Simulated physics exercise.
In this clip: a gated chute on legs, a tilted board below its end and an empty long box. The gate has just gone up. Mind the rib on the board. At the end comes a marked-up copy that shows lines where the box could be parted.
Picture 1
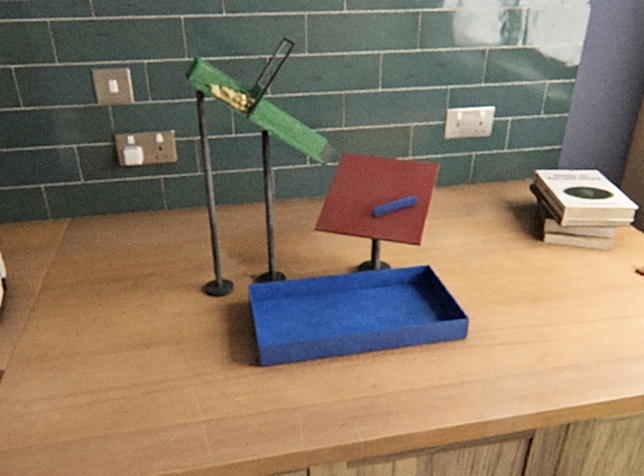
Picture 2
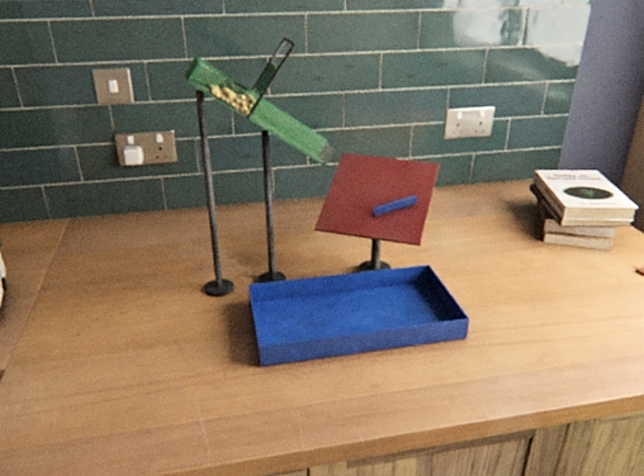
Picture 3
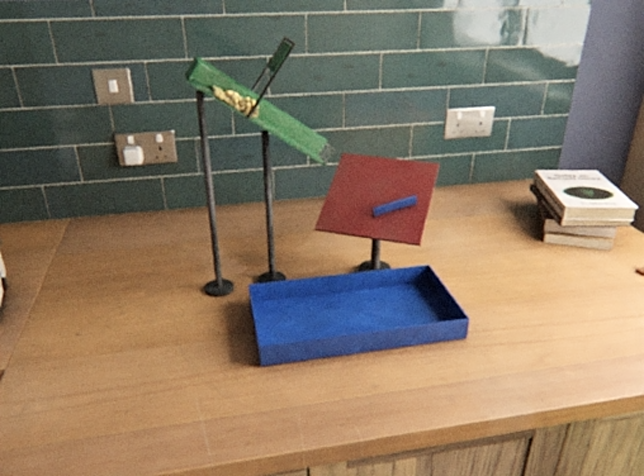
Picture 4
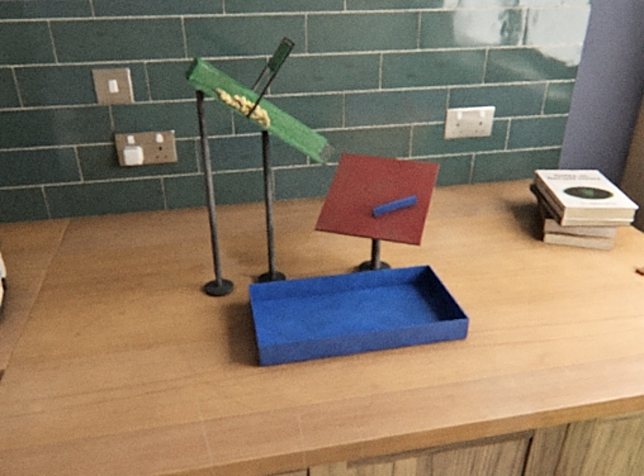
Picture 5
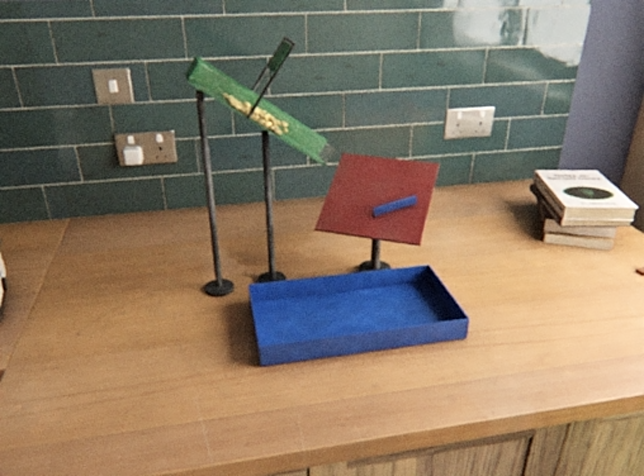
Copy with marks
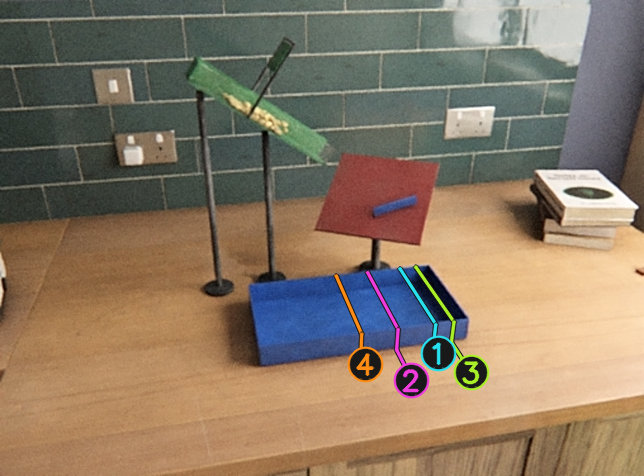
Green chute on legs with its gate raised, pale yellow beans sliding down it above a tilted red board and empty blue box.
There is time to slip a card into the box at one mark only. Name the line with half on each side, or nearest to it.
Line 4 does it best.
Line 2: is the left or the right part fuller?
Left.
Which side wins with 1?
The left side.
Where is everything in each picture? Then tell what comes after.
The first picture shows load behind the gate at (236, 100), soya beans; lip of the chute at (321, 161), sloping fairly steeply.
The second picture shows middle of the board at (379, 195), tilted gently; middle of its low edge at (366, 237); of its high edge at (390, 158).
The third picture shows front corners of the box at (260, 346) and (469, 319), empty; front of the load at (255, 115).
The fourth picture shows middle of the load at (248, 105); its front at (264, 120), about a quarter of the way to the lip; rib from (416, 196) to (374, 209).
The fifth picture shows middle of the load at (255, 116); its front at (285, 125), about half of the way to the lip.
On the marked copy, line 1 crosses the front rim at (435, 323); line 2 crosses the front rim at (397, 328); line 3 crosses the front rim at (453, 321); line 4 crosses the front rim at (361, 333).
For line 1, of what is caught, nearly all on the left of the divider, a stray few on the right.
For line 2, of what is caught, nearly all on the left of the divider, a small part on the right.
For line 3, of what is caught, nearly all on the left of the divider, a stray few on the right.
For line 4, of what is caught, about half on the left of the divider, about half on the right.
